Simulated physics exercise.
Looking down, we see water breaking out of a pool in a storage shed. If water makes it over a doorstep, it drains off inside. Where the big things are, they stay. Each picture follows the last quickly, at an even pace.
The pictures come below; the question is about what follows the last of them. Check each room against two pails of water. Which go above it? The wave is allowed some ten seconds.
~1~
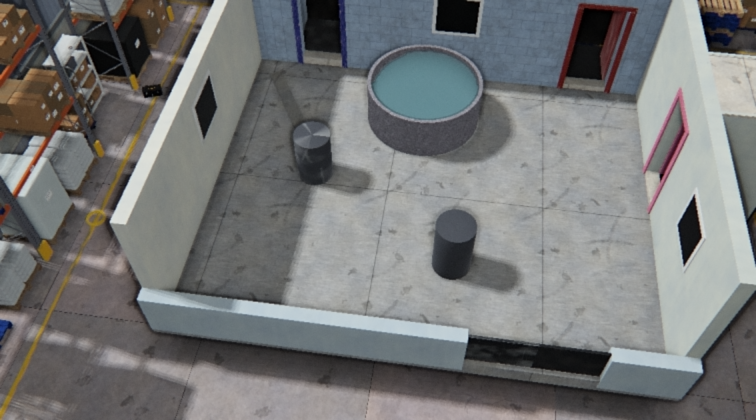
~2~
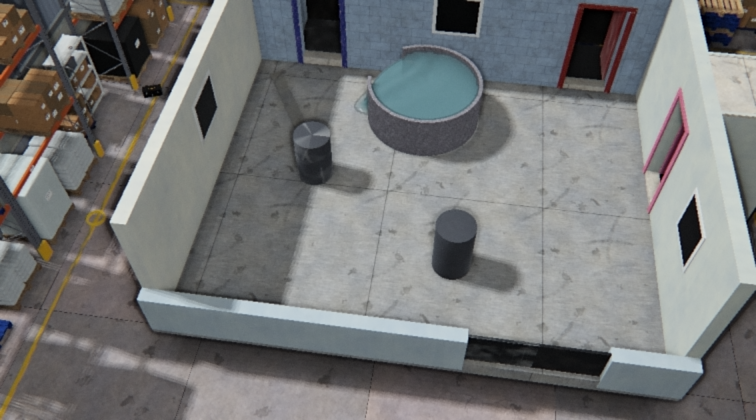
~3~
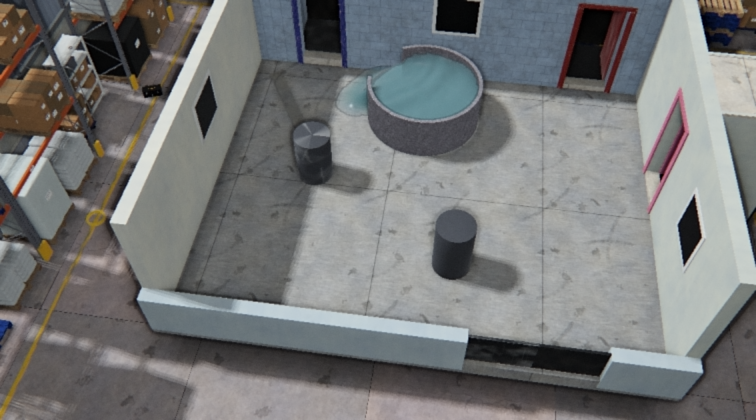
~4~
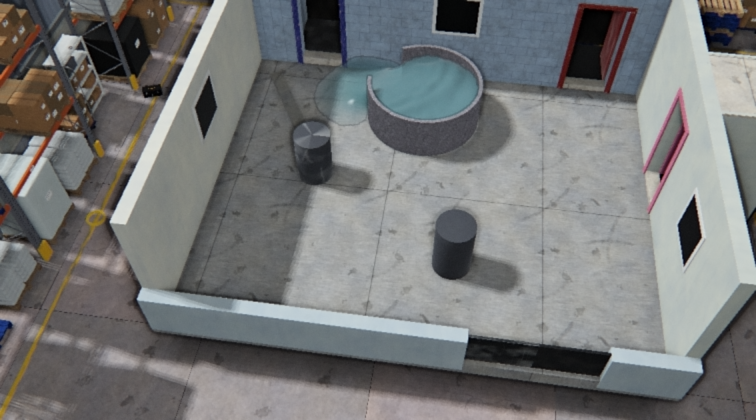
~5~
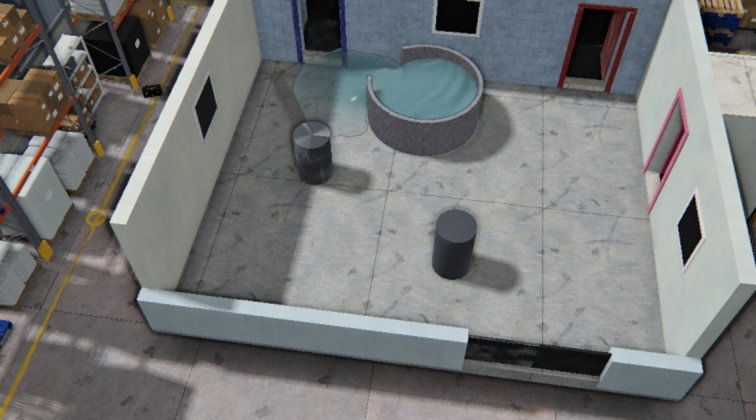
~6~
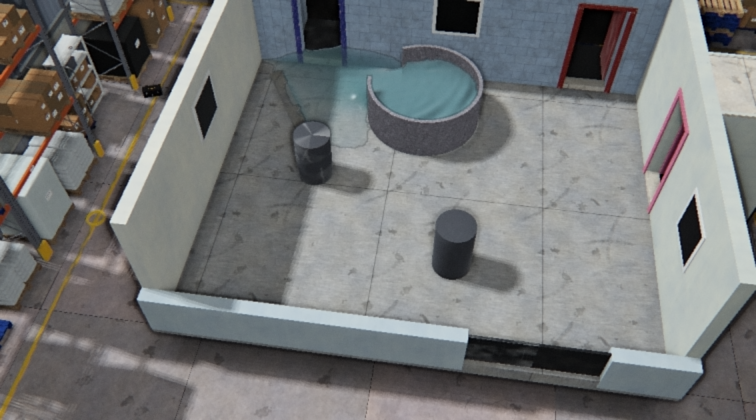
One by one: The blue door ends up above the line; the red door ends up at or below the line; the pink door ends up at or below the line.
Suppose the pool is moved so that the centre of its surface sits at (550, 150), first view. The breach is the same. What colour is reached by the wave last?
I'd go with the pink-painted one.
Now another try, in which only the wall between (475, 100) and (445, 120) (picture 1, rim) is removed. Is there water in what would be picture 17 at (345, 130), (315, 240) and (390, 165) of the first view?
Untouched, untouched, untouched.
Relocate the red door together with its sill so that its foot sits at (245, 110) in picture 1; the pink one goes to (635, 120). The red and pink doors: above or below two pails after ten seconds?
I'd say the red door exceeds the limit and the pink door stays inside the limit.
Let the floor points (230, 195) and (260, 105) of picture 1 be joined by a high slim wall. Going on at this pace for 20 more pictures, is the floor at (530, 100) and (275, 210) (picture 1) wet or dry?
Submerged, then submerged.
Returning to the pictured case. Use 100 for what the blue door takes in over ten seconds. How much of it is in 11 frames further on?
Result: 40 % of the ten-second total.
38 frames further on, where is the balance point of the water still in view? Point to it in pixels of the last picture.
The balance point is around (353, 168).
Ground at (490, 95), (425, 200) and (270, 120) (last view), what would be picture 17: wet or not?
Result, in order: Waterlogged / unflooded / waterlogged.
A moment on, water covers 15 % of the floor; the blue door over two buckets in, the red door not reached, the pink door not reached.
Next, water covers 25 % of the floor; the blue door over two buckets in, the red door wet at the sill, nothing in, the pink door not reached.
Then, water covers 45 % of the floor; the blue door far over two buckets in, the red door wet at the sill, nothing in, the pink door not reached.
Later, water covers 75 % of the floor; the blue door far over two buckets in, the red door wet at the sill, nothing in, the pink door wet at the sill, nothing in.
In the end, water covers 90 % of the floor; the blue door far over two buckets in, the red door wet at the sill, nothing in, the pink door wet at the sill, nothing in.
